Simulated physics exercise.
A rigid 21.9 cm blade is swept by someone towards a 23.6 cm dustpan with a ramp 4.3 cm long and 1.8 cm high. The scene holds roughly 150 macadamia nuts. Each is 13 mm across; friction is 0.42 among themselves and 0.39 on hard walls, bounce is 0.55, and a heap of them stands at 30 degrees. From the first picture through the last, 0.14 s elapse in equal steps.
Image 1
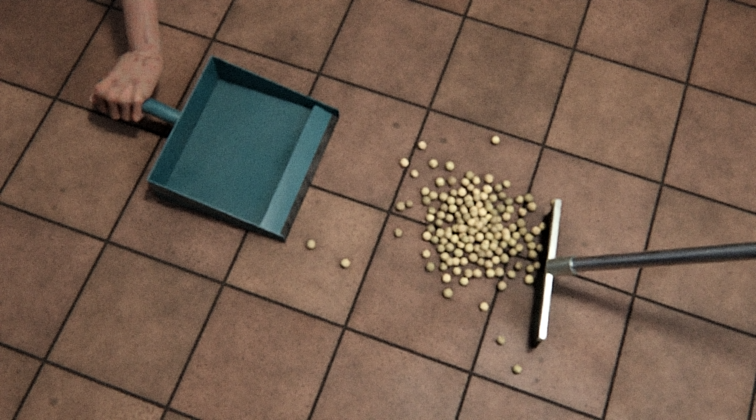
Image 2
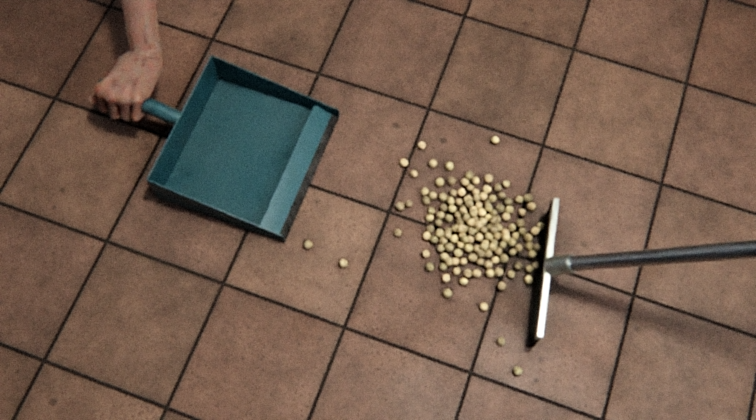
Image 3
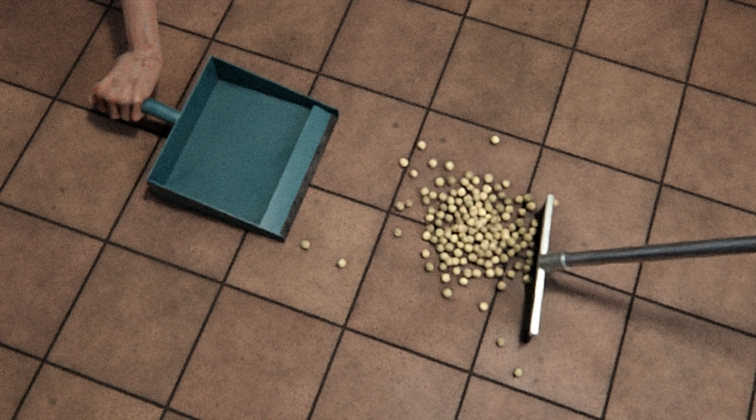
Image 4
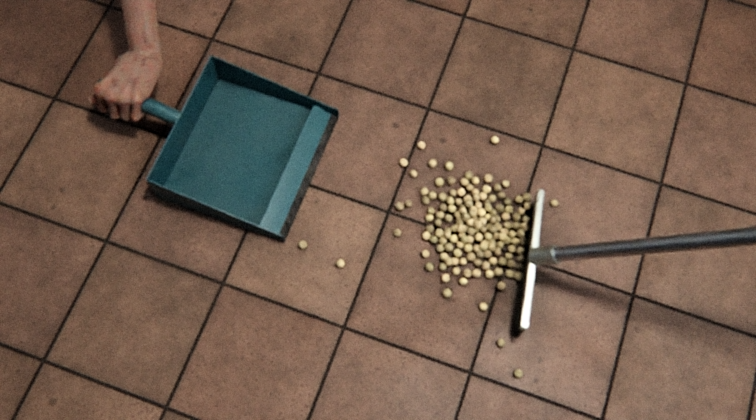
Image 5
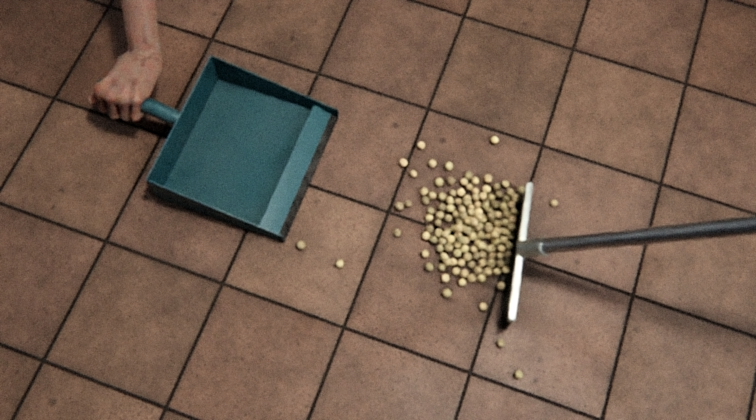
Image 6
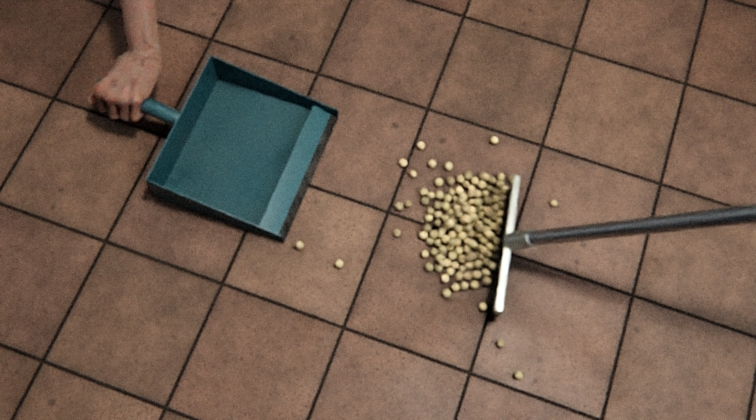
On a brown tiled floor with dark grout lines, seen from above by a still camera, a hand at the upper left grips the handle of a teal dustpan. Right of it lies a loose heap of small, round, pale yellow nuts with strays around it, beside a pale-edged blade on a dark pole. The blade slides slowly left, pressing the heap's right side inward, while the dustpan stays put.
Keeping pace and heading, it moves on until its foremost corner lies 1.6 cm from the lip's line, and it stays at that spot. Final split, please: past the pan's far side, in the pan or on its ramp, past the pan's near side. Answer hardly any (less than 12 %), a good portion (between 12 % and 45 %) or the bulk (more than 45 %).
Far side: A good portion; pan: A good portion; near side: A good portion.
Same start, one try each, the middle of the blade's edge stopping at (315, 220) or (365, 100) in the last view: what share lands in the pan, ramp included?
Some 30 and 10 per cent.
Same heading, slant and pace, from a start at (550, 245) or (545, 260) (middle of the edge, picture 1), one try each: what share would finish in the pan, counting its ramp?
I'd put it near 15 per cent for the first and near 25 per cent for the second.
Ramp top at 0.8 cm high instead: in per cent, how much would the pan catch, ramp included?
I'd guess close to 35 per cent.
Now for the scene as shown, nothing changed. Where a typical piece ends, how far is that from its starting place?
About 28 cm.
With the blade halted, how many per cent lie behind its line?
About 15 per cent.
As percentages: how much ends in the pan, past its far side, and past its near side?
Far side - 15; pan - 25; near side - 20.
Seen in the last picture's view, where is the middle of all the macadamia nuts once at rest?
Look around (316, 173) in the last picture.
Then, 0.20 s after the last picture, middle of the blade 18 cm from the lip; 0 % over the lip, far side 10 %, near side 10 %.
Then, 0.35 s after the last picture, middle of the blade 8 cm from the lip; 0 % over the lip, far side 15 %, near side 15 %.
Then, 0.60 s after the last picture, middle of the blade 3 cm from the lip; 30 % over the lip, far side 15 %, near side 15 %.
In the end, far side 15 %, pan 25 %, near side 20 %, in front of the lip or behind the blade 40 %.
